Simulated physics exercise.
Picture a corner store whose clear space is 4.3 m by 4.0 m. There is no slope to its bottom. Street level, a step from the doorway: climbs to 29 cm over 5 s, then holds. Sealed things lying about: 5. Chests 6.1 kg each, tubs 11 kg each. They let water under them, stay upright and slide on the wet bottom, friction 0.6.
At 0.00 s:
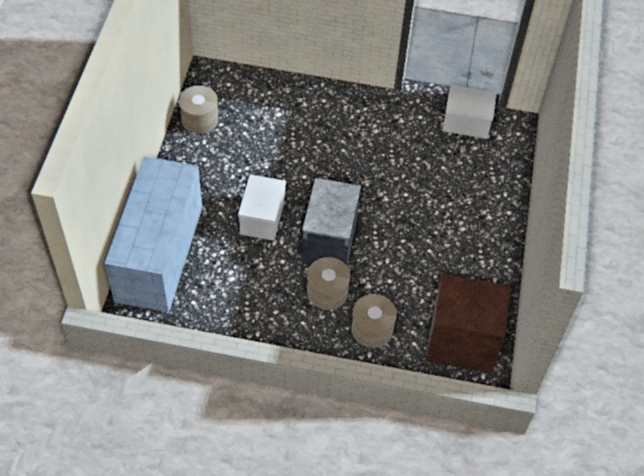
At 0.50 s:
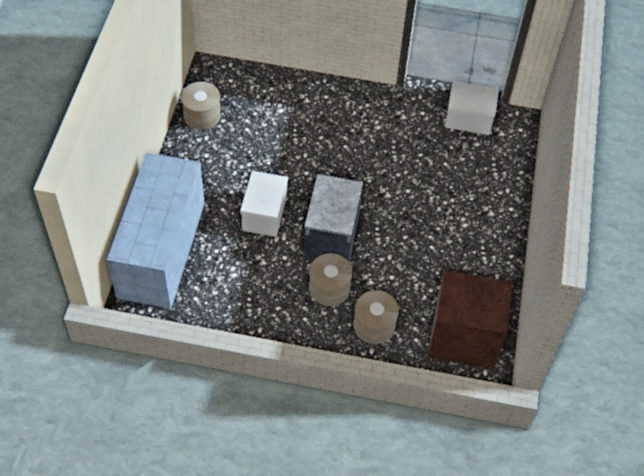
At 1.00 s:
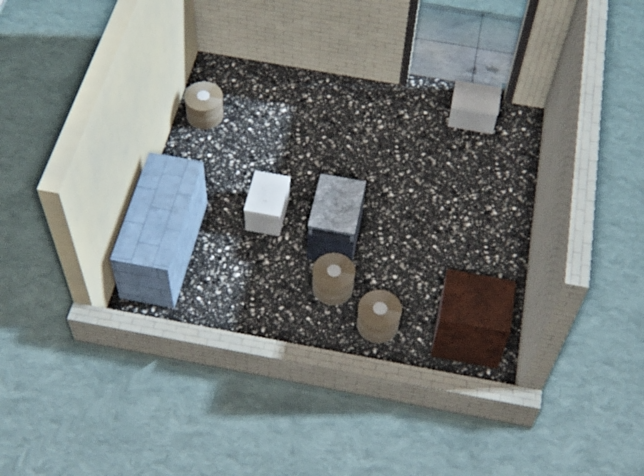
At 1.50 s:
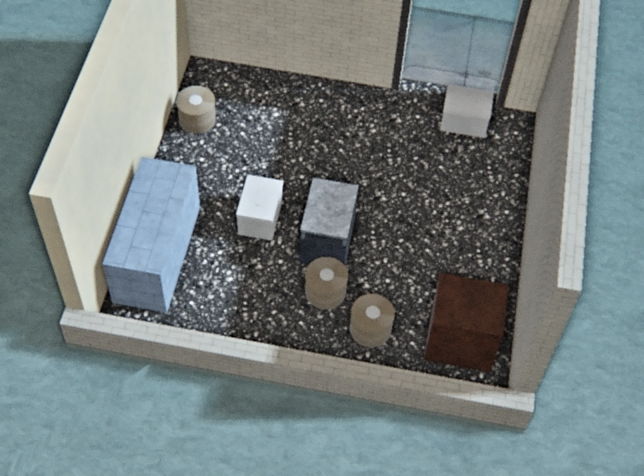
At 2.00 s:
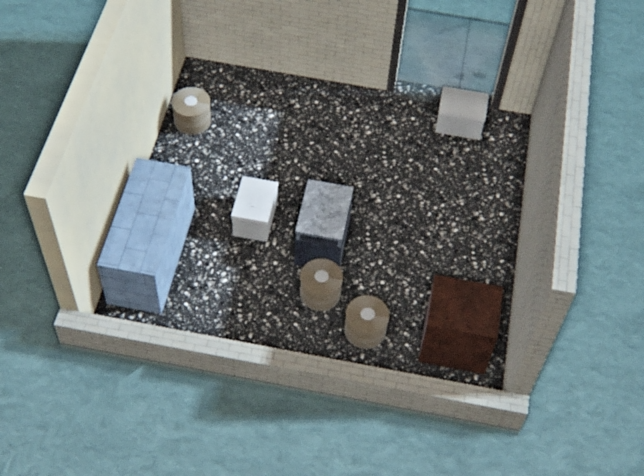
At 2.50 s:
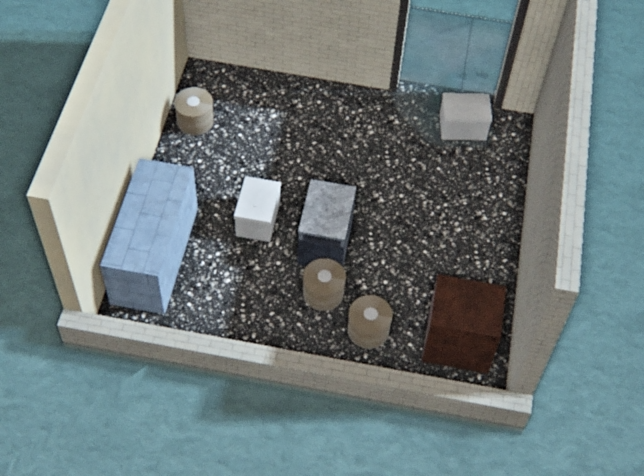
A small corner store with a dark speckled floor, pale walls and a glassy doorway at the upper right is seen from high above, its front cut away. A pale blue block stands at left, white and grey-topped boxes near the middle, a reddish-brown one at lower right, three tan tubs around them, and a pale box by the doorway. The ground outside turns from pale grey to blue-green water, the view drifts slightly, and lastly the doorway box shifts a little inward.
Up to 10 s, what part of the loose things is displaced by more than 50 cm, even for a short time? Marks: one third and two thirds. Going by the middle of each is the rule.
A two-thirds majority or more.
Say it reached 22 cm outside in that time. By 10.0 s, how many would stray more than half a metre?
The answer would then be 4.
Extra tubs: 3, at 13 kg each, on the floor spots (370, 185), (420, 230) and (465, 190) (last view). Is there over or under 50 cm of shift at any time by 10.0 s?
Above the limit, then above the limit, then above the limit.
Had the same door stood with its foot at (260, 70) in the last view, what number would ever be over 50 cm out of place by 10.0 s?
Then it comes to 3 of them.
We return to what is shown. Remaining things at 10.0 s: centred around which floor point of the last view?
Near (280, 239).
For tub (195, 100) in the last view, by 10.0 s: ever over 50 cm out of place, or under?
That one comes out within the limit.
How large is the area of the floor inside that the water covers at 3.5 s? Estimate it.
At that time the wet patch spans about 3.5 m2.
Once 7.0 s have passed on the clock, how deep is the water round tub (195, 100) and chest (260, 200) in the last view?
Close to 1 and 5 centimetres.
After 3.5 s 1 of 5 are over 50 cm from their spots; 0 afloat.
After 4.5 s 1 of 5 are over 50 cm from their spots; 1 afloat.
After 7.0 s 2 of 5 are over 50 cm from their spots; 3 afloat.
After 10.0 s 4 of 5 are over 50 cm from their spots, and 4 have been at some point; 4 afloat.
